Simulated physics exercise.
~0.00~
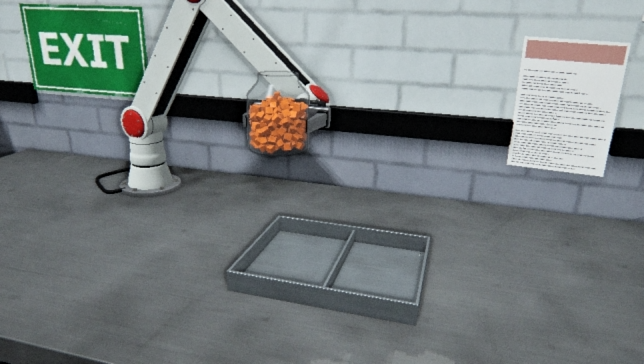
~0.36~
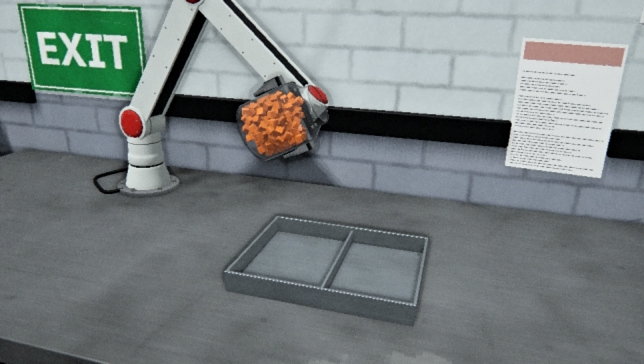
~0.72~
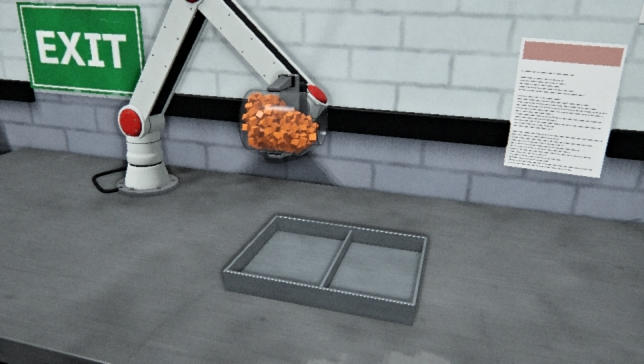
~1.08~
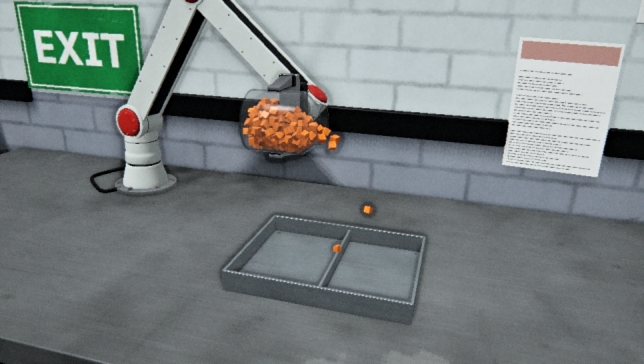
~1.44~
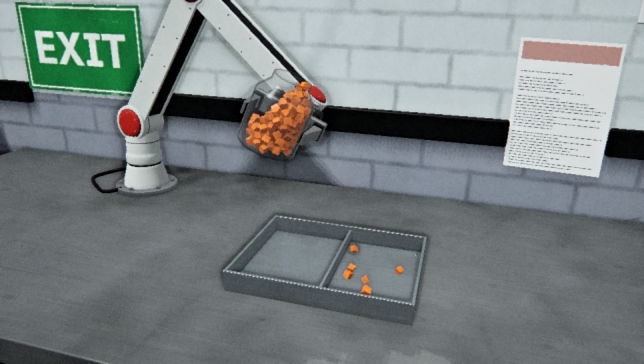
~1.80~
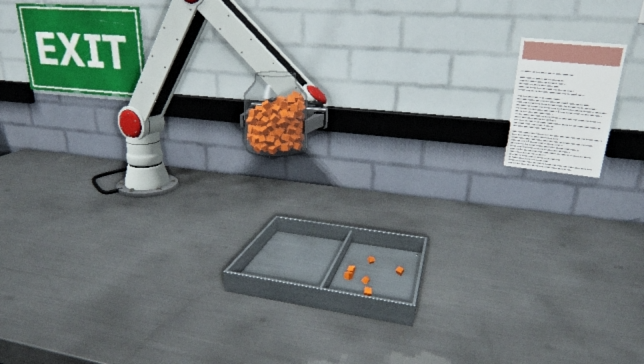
A white robot arm held a clear jar of orange cubes above a divided gray tray, tipped it onto its side until a few cubes tumbled out, then turned it upright again, leaving a handful in the tray's right section and most still in the jar.
